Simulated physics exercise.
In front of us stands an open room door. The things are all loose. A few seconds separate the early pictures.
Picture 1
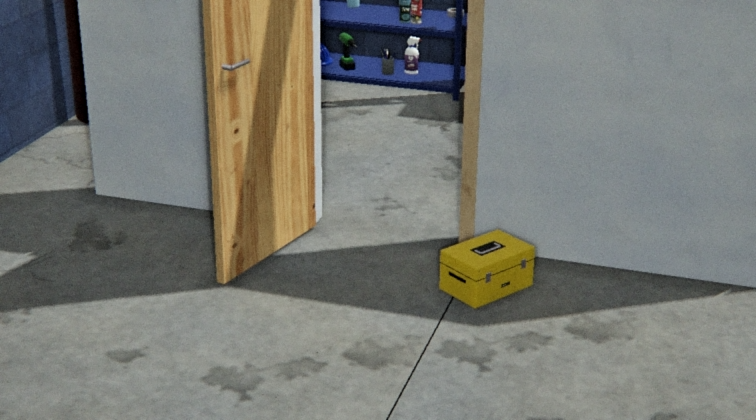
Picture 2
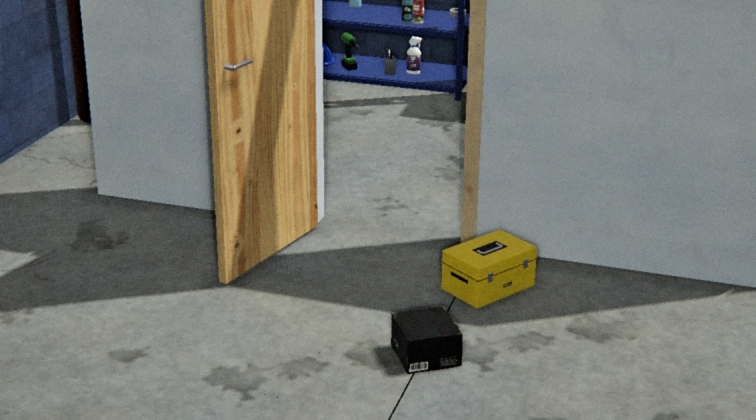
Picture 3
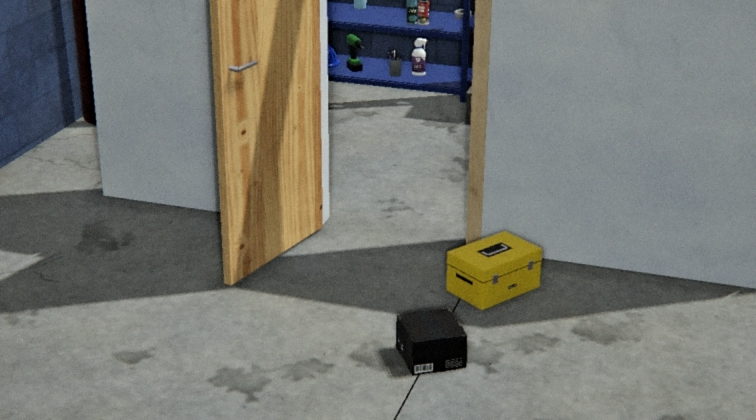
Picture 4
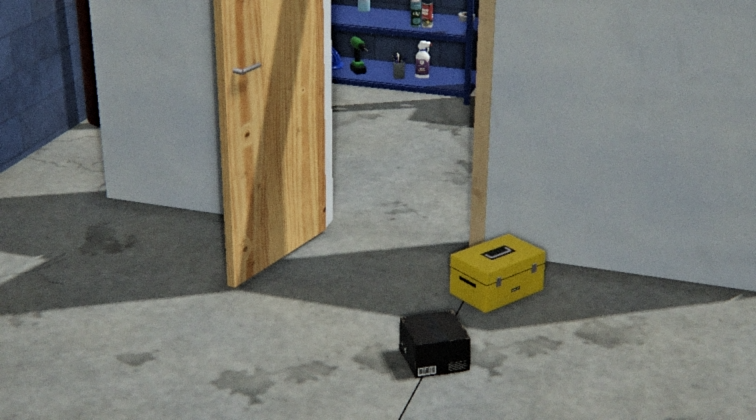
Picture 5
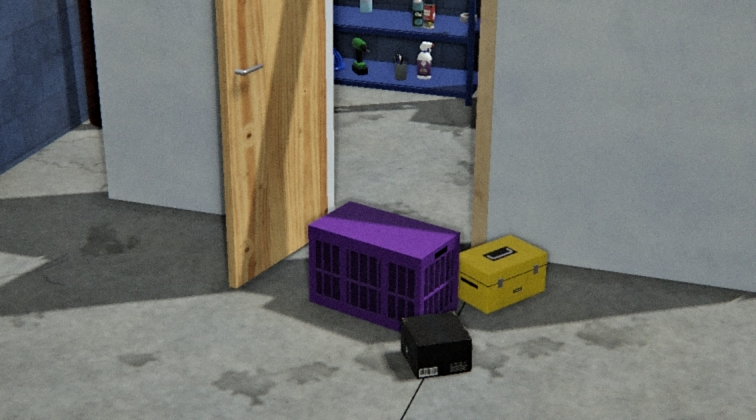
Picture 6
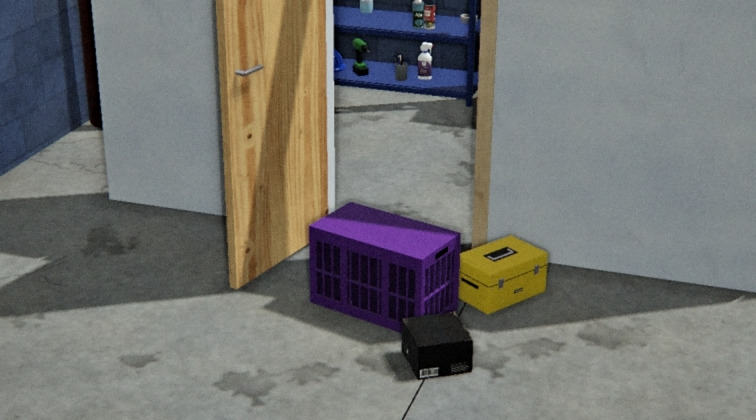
A small black box appears on the concrete floor in front of a yellow toolbox near an open wooden door, then a larger purple crate appears beside them, while the door and the objects stay still.
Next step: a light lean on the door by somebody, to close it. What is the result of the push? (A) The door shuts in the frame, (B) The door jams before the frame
B, the door jams before the frame.
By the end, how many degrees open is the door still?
It comes to about 75°.
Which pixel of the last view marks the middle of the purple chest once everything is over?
End position, last frame: About (394, 268).
Then, 0.40 s on from there, open by 96°.
Then, 0.70 s on from there, open by 82°.
Then, 0.90 s on from there, open by 75°; purple chest shifted a little near (391, 268).
In the end, open by 74°; all 3 unmoved. At the end, from the last picture's camera, purple chest near (394, 268).
